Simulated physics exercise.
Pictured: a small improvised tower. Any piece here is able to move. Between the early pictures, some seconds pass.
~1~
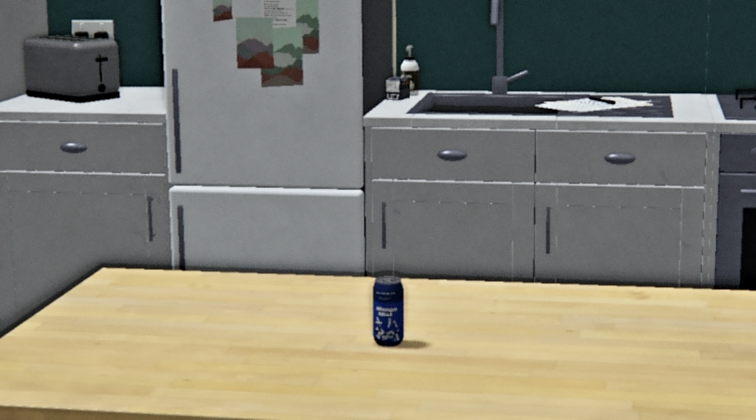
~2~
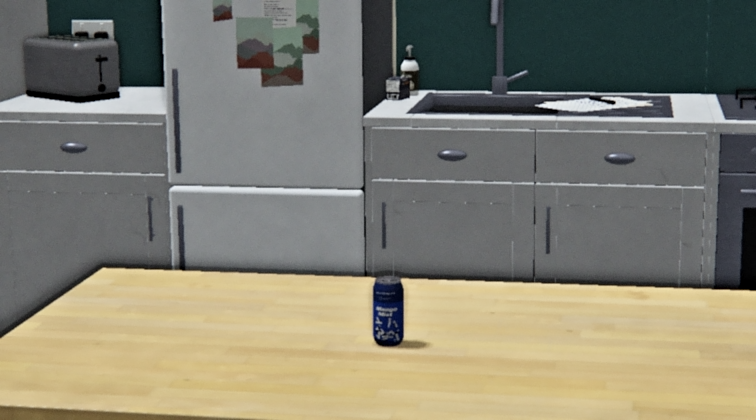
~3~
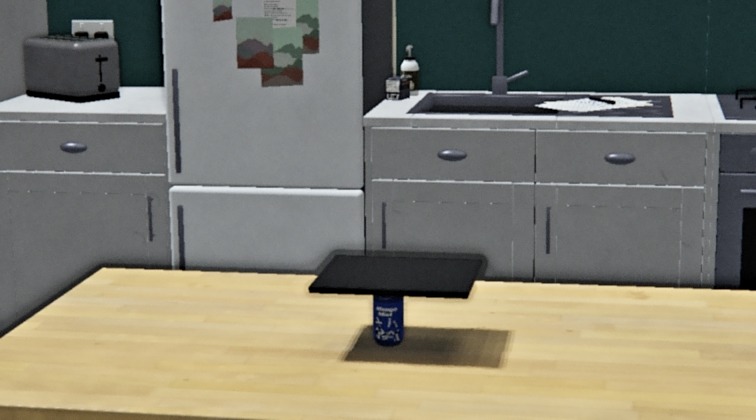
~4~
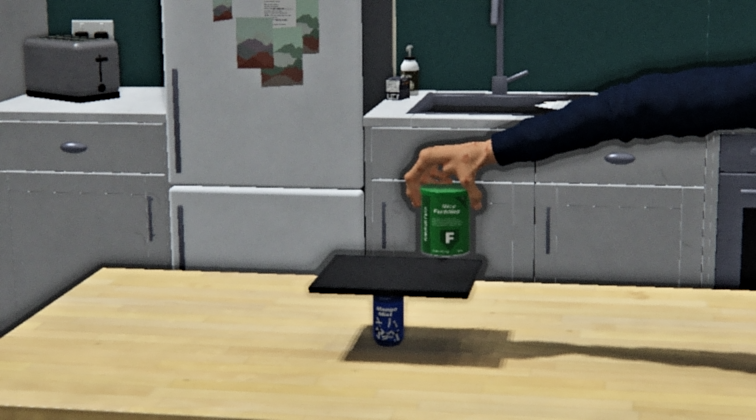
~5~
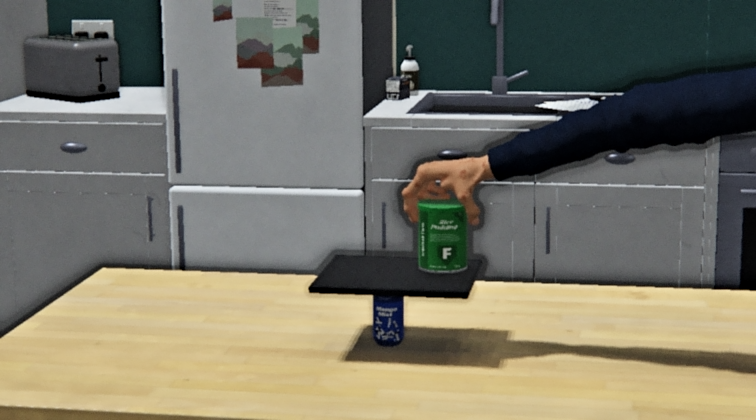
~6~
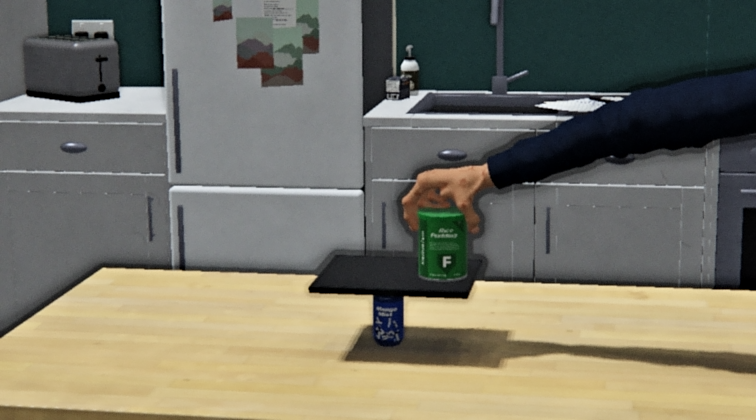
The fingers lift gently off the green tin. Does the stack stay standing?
No.
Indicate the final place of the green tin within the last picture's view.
It ends near (516, 324).
Then, 0.30 s past the last view, green tin now fallen; black lid rocked 63° from its first pose.
Then, 0.40 s past the last view, black lid rocked 69° from its first pose.
Then, 1.00 s past the last view, black lid rocked 48° from its first pose.
Finally, fallen, green tin; down or leaning hard in the stack, black lid; blue can still in place. Final places as the last picture's camera would see them, green tin near (515, 324). The stack gives way.
